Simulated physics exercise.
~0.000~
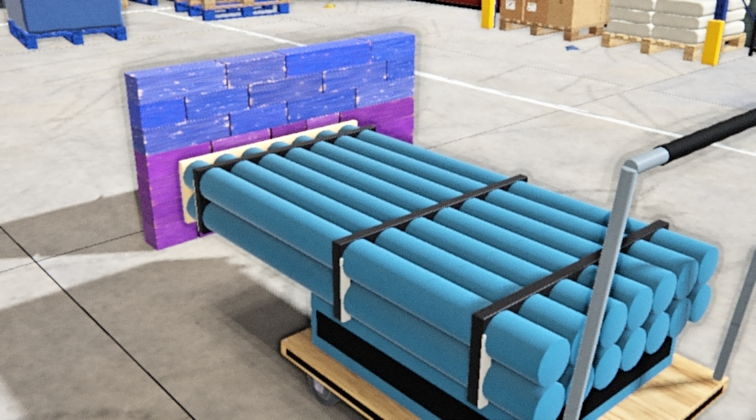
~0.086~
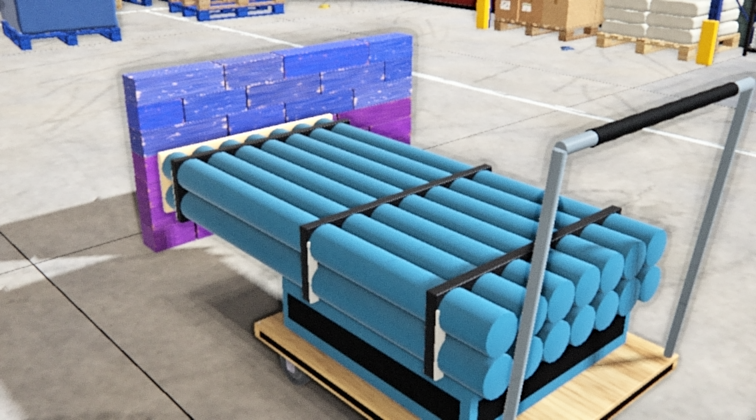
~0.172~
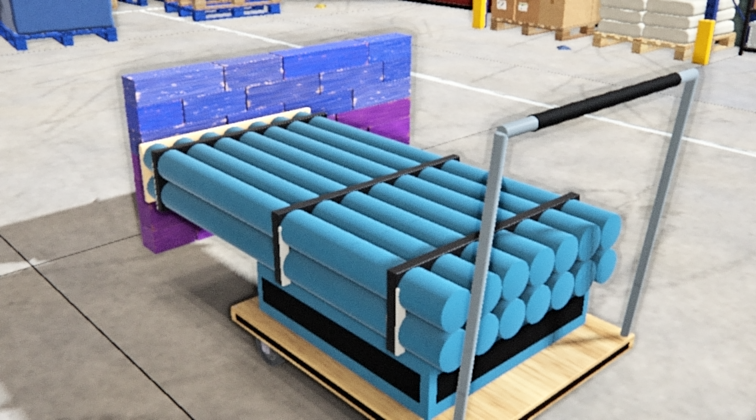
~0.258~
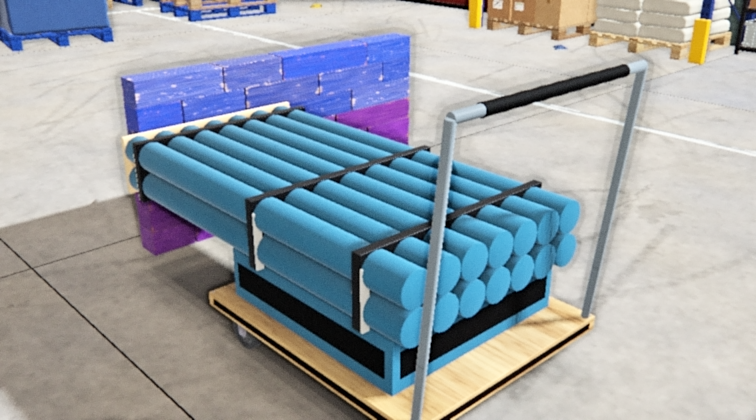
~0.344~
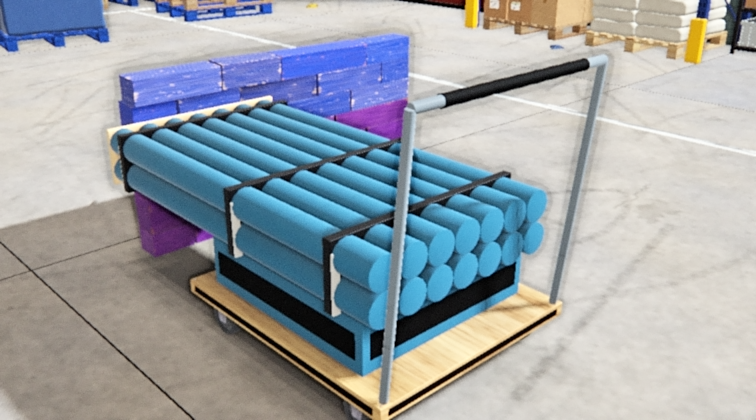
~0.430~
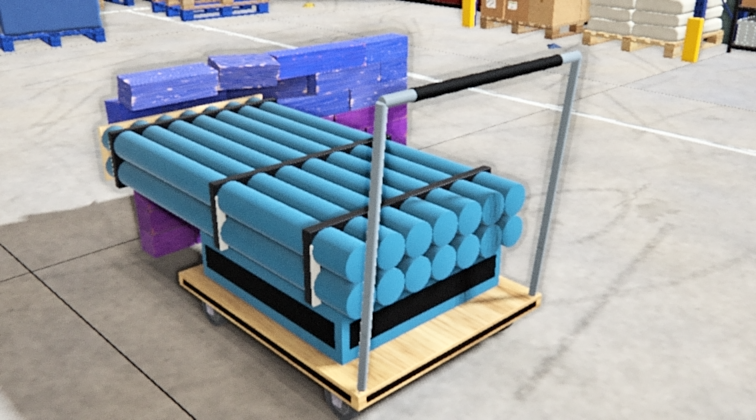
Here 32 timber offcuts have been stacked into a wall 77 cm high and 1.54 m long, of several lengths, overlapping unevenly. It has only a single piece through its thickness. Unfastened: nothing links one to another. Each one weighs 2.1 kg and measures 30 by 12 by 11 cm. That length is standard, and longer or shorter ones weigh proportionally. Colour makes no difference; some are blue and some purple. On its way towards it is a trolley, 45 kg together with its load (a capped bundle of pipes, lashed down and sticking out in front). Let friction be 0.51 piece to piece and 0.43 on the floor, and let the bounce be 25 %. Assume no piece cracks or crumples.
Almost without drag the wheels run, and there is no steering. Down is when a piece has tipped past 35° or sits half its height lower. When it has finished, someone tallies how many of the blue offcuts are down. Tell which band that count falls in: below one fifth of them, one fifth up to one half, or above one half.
The count falls above one half.
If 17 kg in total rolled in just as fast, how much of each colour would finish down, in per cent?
You'd get purple 30 and blue 80 percent.
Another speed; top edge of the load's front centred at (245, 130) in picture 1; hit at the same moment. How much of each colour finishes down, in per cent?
Purple 30%, blue 80%.
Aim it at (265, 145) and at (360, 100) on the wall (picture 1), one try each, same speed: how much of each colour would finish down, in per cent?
You'd get purple at 50 followed by 30, and blue at 100 followed by 80 percent.
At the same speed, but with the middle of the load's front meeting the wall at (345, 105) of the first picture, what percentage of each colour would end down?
That would leave purple at 40 % and blue at 80 %.
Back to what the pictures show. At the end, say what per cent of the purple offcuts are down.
The purple group finishes with 30% down.
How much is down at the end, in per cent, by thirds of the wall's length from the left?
Left third 80 percent, middle third 60 percent, right third 20 percent.
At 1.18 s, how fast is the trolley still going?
I'd put it at roughly 0.5 m/s.
Around 0.70 s, load 36 cm past the wall's line, still rolling; 7 of the 13 blue offcuts down (10 of 32 in all colours); top blue offcut tipped 48°, 43 mm lower; top purple offcut on its side.
Around 1.18 s, load 71 cm past the wall's line, still rolling; 11 of the 13 blue offcuts down (14 of 32 in all colours); top blue offcut on its side; top purple offcut on its side.
Finally (3.3 s), load 79 cm past the wall's line, stopped; 11 of the 13 blue offcuts down (17 of 32 in all colours); top blue offcut on its side; top purple offcut on its side. That is 85 per cent. Seen by the last camera, middles, top blue offcut near (232, 65), top purple offcut near (200, 187).
